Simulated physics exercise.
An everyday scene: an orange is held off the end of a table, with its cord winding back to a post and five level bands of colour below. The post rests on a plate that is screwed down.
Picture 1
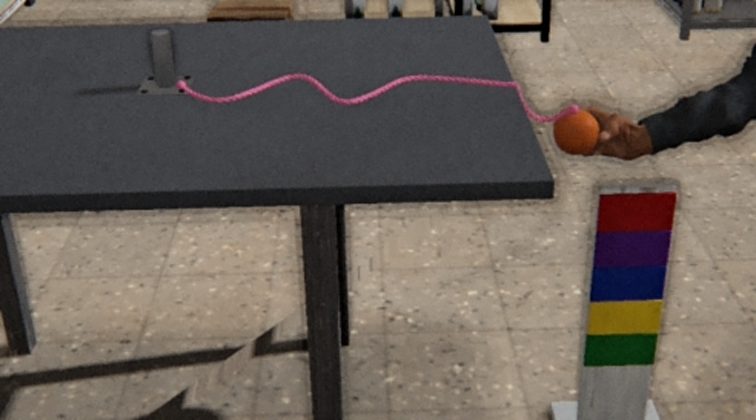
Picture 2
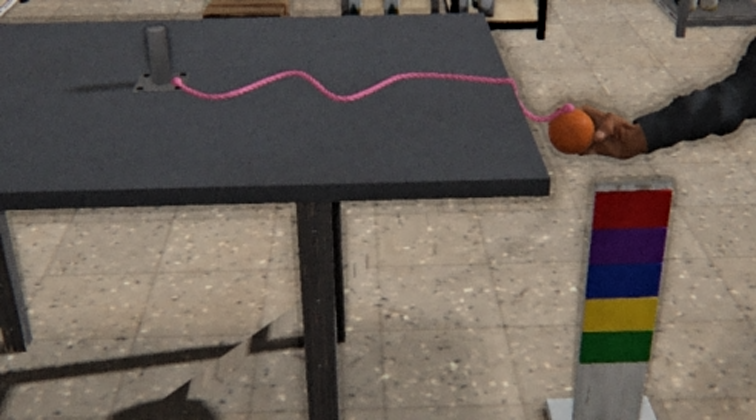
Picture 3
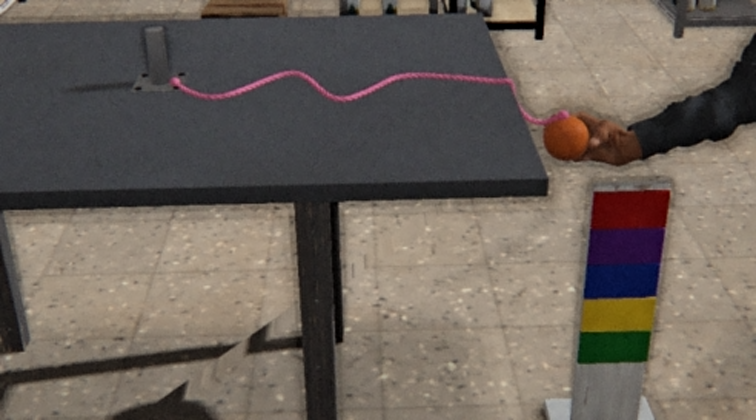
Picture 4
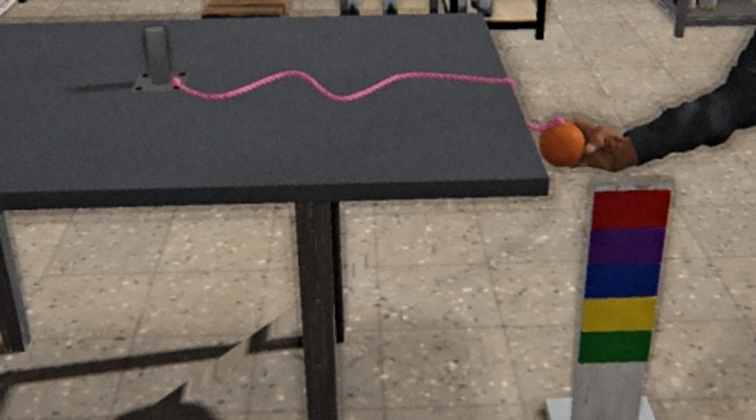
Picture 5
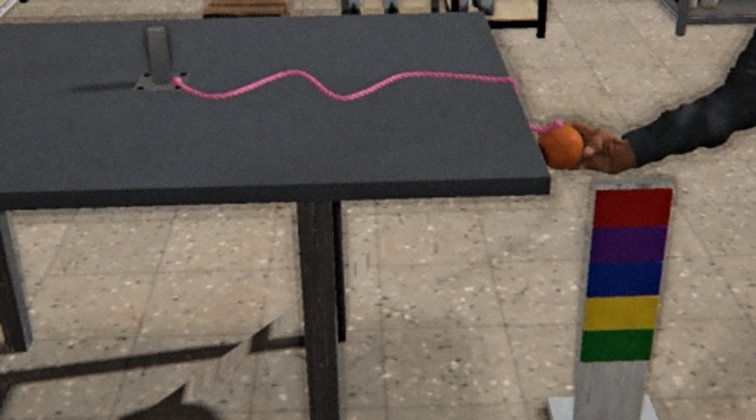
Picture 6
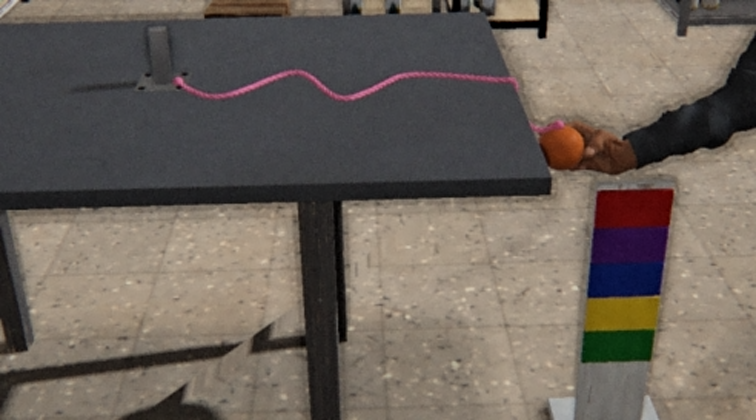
The video shows a hand holding an orange ball-like object beside a dark table, attached to a wavy pink cord from a post, above a colour-banded upright; the hand lowers it slightly and shifts it a little left.
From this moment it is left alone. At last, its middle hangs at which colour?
At blue.
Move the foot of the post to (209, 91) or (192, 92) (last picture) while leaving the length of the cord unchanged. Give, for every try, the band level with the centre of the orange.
Yellow; yellow.
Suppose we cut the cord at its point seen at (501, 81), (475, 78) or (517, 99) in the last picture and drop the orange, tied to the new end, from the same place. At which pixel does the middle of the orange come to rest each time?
Try 1: (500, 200); try 2: (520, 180); try 3: (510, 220).
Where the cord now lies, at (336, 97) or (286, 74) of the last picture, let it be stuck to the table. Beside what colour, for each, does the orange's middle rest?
Results, in sequence: Red / purple.
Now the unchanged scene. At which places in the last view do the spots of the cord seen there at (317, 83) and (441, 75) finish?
I'd say about (380, 82) for one and about (513, 127) for the other.
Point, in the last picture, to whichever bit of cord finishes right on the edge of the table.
(400, 77).
Early on, orange near (543, 280); level with blue.
Midway, orange near (468, 275); level with blue.
Near the end, orange near (516, 279); level with blue.
Finally, orange near (510, 280); level with blue. Its centre hangs level with the blue band.
